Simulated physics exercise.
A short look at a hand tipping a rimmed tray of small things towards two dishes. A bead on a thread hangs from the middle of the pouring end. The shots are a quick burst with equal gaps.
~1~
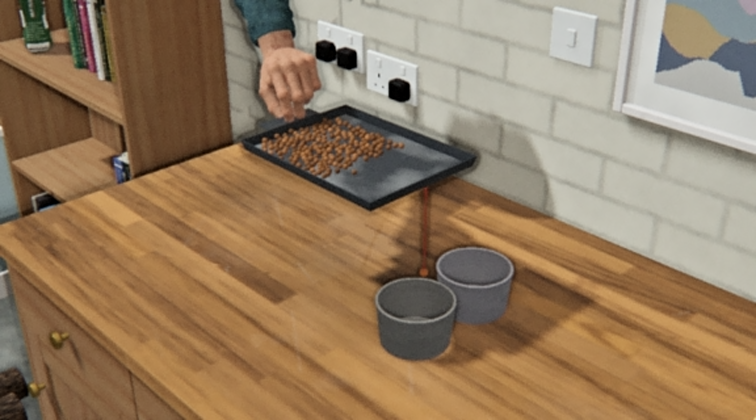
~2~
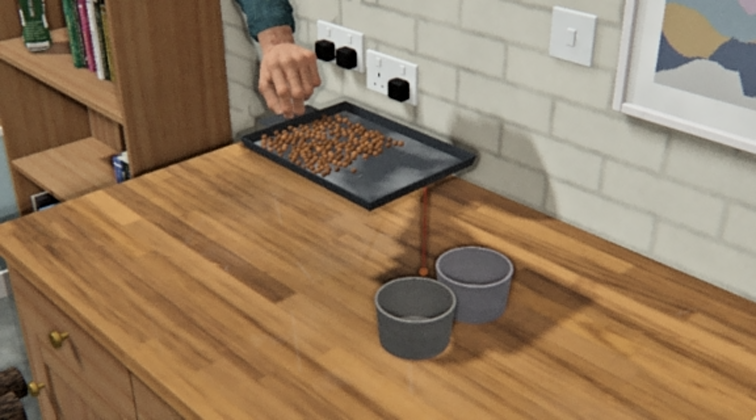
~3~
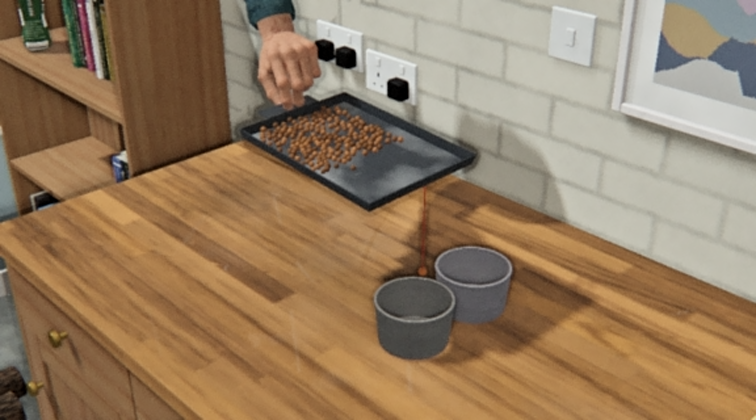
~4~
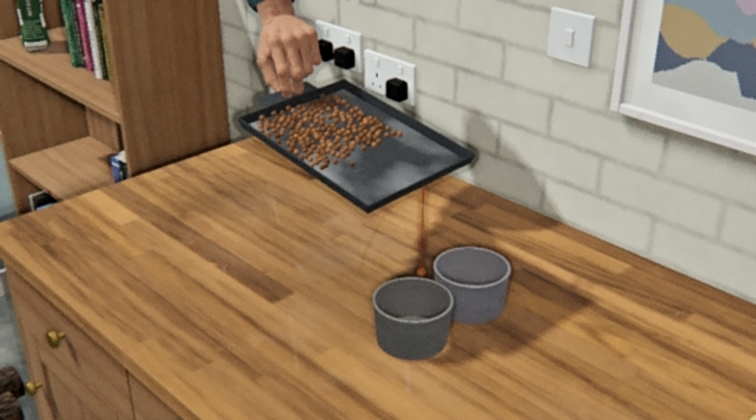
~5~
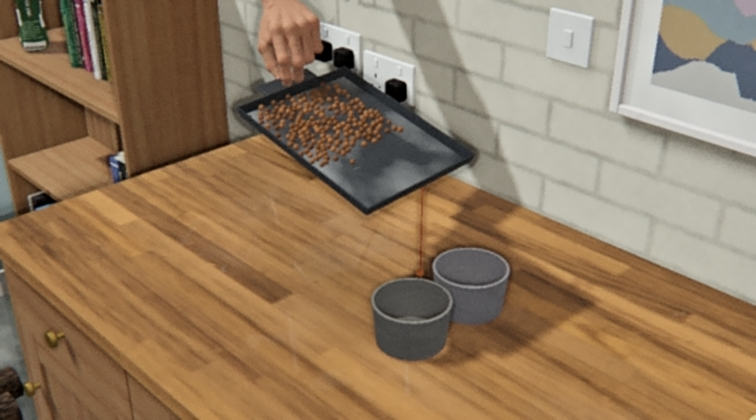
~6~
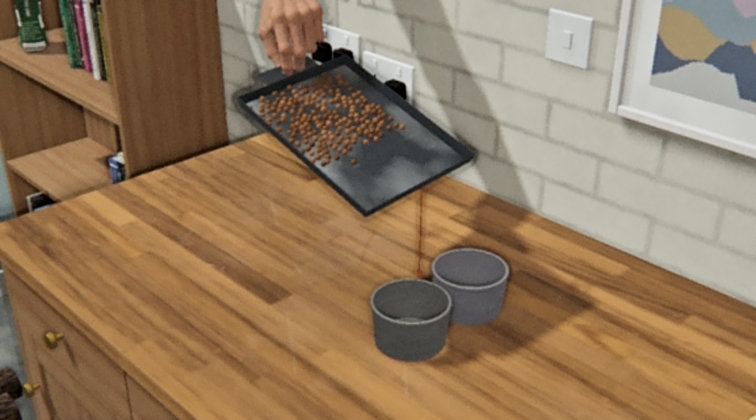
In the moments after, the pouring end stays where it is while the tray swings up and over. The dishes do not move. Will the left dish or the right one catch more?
The left dish gets more.
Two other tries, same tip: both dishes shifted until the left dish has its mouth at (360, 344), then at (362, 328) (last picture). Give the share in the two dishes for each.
Roughly 60 per cent, and 60 per cent.
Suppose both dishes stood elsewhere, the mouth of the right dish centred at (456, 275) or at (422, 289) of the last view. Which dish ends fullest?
One: The dish on the left. Two: The dish on the left.
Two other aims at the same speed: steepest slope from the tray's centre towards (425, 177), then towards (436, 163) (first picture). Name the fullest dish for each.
At the first place the right one, at the second the right-hand dish.
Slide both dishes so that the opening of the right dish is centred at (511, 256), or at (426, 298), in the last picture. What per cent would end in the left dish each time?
The first gives 10 %, the second 30 %.
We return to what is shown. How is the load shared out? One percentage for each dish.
The left dish has 50 per cent, the right dish has 0.
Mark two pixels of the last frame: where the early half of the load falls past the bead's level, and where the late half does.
First near (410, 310), later near (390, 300).
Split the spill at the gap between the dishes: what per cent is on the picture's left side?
Close to 60 per cent.
Soon after the last picture, tray tipped steeply; about half on the tray; a small part in the left dish; a small part outside both; about a third in the air.
A little later, tray tipped right over; a small part on the tray; about a quarter in the left dish; about a third outside both; about a quarter in the air.
Later still, tray tipped past a quarter turn; about half in the left dish; about half outside both.
At rest, tray tipped past a quarter turn; about half in the left dish; none in the right dish; about half outside both.
